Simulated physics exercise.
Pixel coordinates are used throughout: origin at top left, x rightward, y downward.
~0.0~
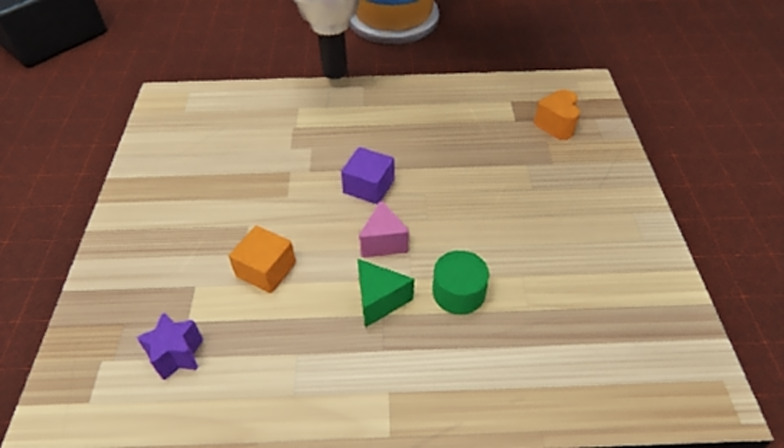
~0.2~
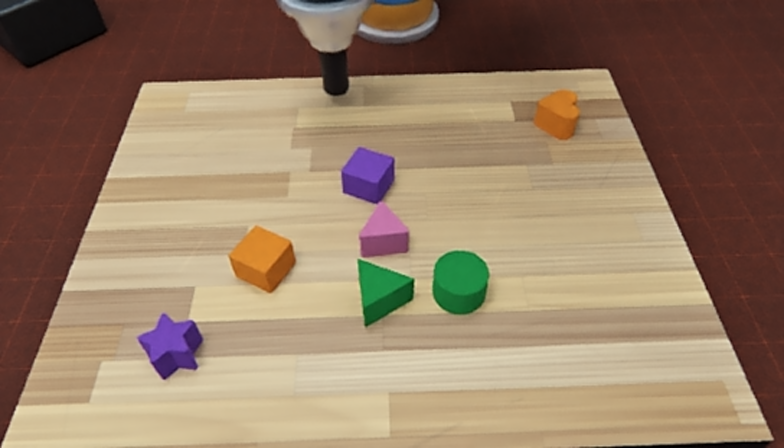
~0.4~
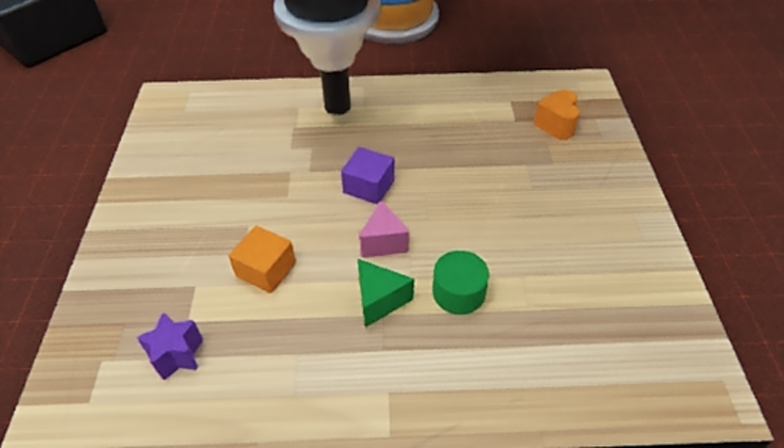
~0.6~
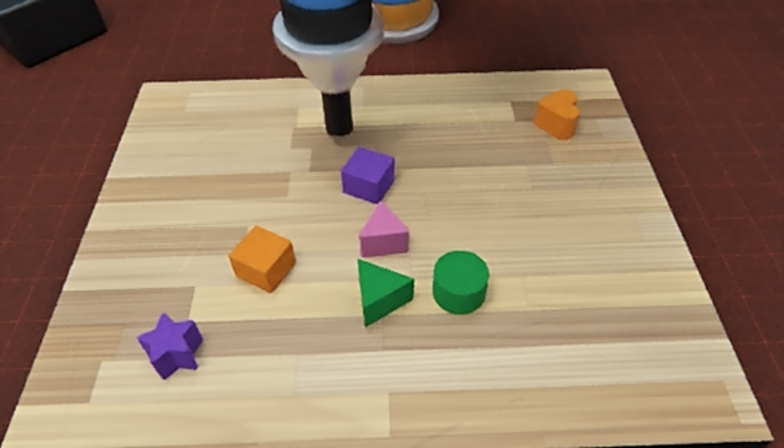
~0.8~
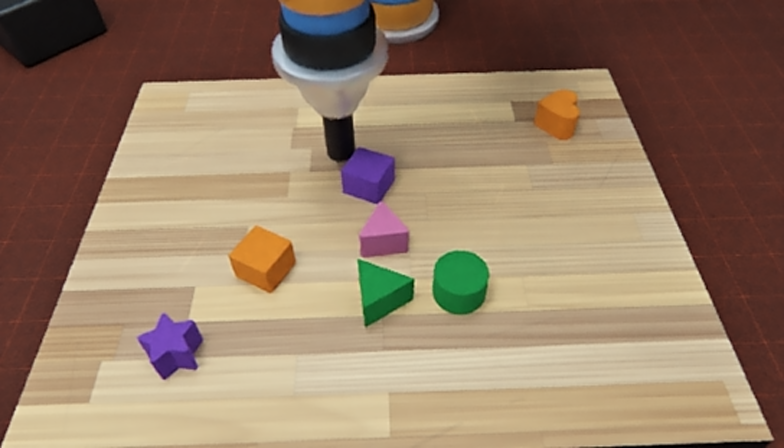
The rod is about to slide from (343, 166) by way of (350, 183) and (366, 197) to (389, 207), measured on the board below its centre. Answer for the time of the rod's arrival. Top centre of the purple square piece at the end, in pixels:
I predict (426, 192).
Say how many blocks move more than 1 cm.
I count one.
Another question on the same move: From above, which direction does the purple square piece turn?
Top view: Counterclockwise.
Halfway along, rod at (356, 177); purple square piece at (389, 178).
At the end, rod at (389, 194); purple square piece at (426, 192), turned 20° anticlockwise; pink triangle in place.
